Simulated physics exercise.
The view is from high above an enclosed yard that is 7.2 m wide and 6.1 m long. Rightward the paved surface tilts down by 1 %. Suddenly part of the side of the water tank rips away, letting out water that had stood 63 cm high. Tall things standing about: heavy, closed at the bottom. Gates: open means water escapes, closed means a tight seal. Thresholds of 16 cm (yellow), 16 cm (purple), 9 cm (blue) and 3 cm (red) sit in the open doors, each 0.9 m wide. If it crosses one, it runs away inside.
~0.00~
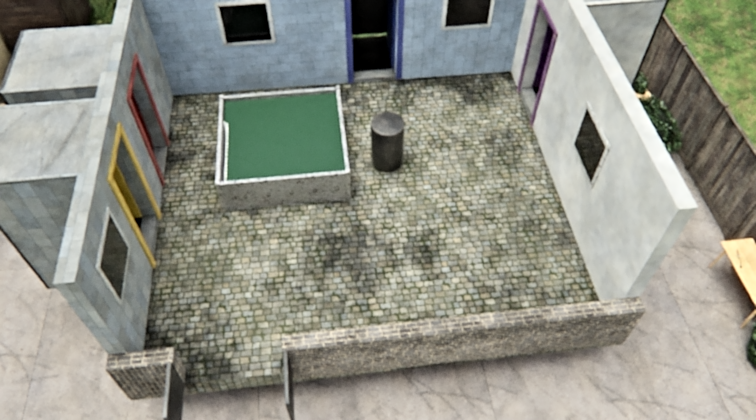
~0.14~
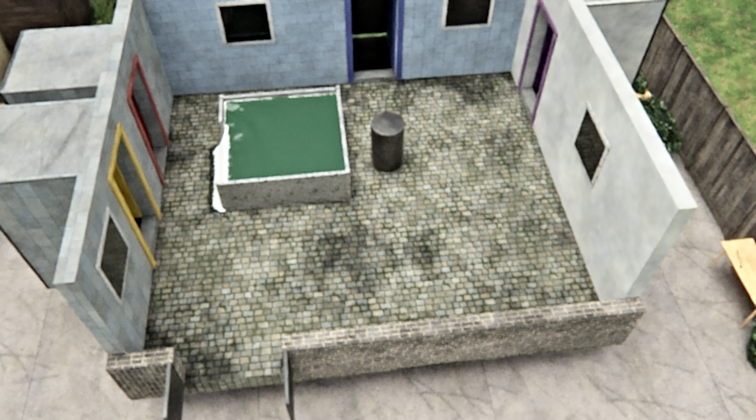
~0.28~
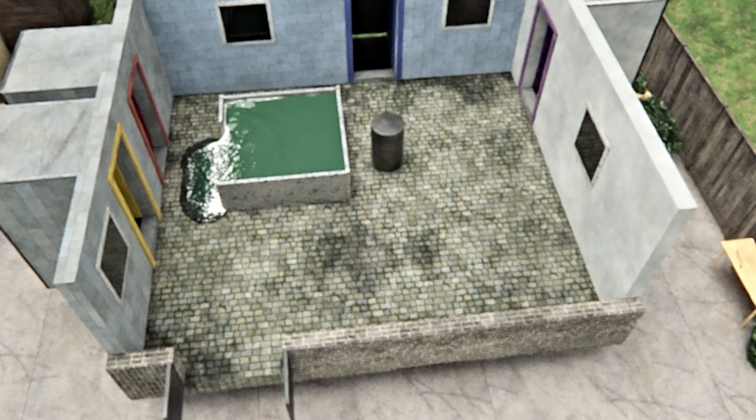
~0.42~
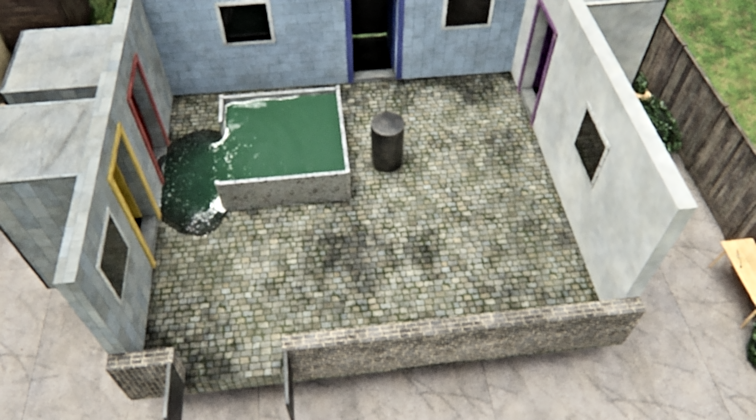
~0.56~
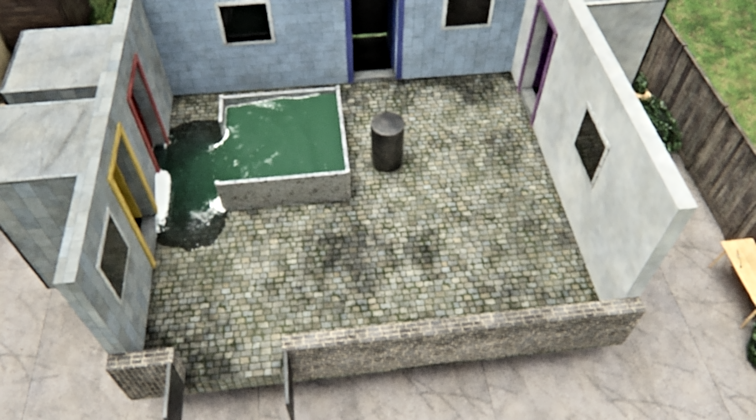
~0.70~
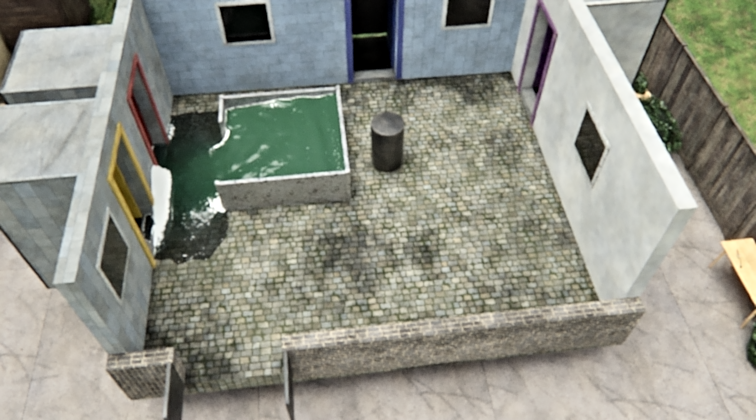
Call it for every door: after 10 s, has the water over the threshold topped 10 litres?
Yellow door topped, purple door not topped, blue door not topped, red door topped.
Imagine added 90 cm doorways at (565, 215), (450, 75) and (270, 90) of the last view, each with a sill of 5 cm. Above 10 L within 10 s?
So, in the order given, it's shy of the mark, then shy of the mark, then shy of the mark.
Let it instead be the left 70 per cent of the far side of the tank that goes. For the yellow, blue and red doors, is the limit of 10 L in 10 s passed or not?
Then yellow does not exceed it, blue does not exceed it, red exceeds it.
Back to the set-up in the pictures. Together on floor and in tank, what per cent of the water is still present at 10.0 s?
Roughly 50 percent.
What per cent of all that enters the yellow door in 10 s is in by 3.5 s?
That works out near 100%.
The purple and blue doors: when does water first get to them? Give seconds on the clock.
Arrival: Purple 6.5 s, blue 4.0 s.
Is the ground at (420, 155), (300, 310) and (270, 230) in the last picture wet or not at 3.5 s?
Point 1: Unreached; point 2: Reached; point 3: Unreached.
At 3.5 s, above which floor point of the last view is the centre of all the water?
The water is centred near (247, 187).
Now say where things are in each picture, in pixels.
In the first frame, still water, 63 cm deep, in the water tank at (282, 136).
In the second frame, water pours out at (226, 170) and has run 0.8 m, to a hidden place; typically 5 cm deep outside, 63 cm at the water tank's back.
In the third frame, the front is at (201, 220), 1.1 m from the gap at (226, 171); 1.2 m2 of floor is under water; 63 cm left at the back of the water tank.
In the fourth frame, water pours out at (227, 171) and has run 1.4 m, to (175, 146); typically 9 cm deep outside, 63 cm at the water tank's back.
In the fifth frame, water pours out at (227, 171) and has run 1.7 m, to (170, 133); typically 9 cm deep outside, 63 cm at the water tank's back.
In the sixth frame, water pours out at (226, 171) and has run 2.0 m, to (171, 120); typically 9 cm deep outside, 59 cm at the water tank's back.
After 1.4 s water covers 10 % of the floor and is deepest (45 cm) near (173, 193); yellow door 26 cm at the sill, 5 L in, purple door not reached, blue door not reached, red door 26 cm at the sill, 200 L in.
After 2.2 s water covers 20 % of the floor and is deepest (38 cm) near (173, 193); yellow door 25 cm at the sill, 35 L in, purple door not reached, blue door not reached, red door 27 cm at the sill, 400 L in.
After 3.5 s water covers 30 % of the floor and is deepest (22 cm) near (142, 372); yellow door 15 cm at the sill, 56 L in, purple door not reached, blue door not reached, red door 18 cm at the sill, 597 L in.
After 6.0 s water covers 55 % of the floor and is deepest (13 cm) near (173, 193); yellow door 9 cm at the sill, 57 L in, purple door not reached, blue door 5 cm at the sill, 0 L in, red door 11 cm at the sill, 756 L in.
After 10.0 s water covers 70 % of the floor and is deepest (8 cm) near (554, 199); yellow door 4 cm at the sill, 57 L in, purple door 7 cm at the sill, 0 L in, blue door 4 cm at the sill, 0 L in, red door 6 cm at the sill, 831 L in.
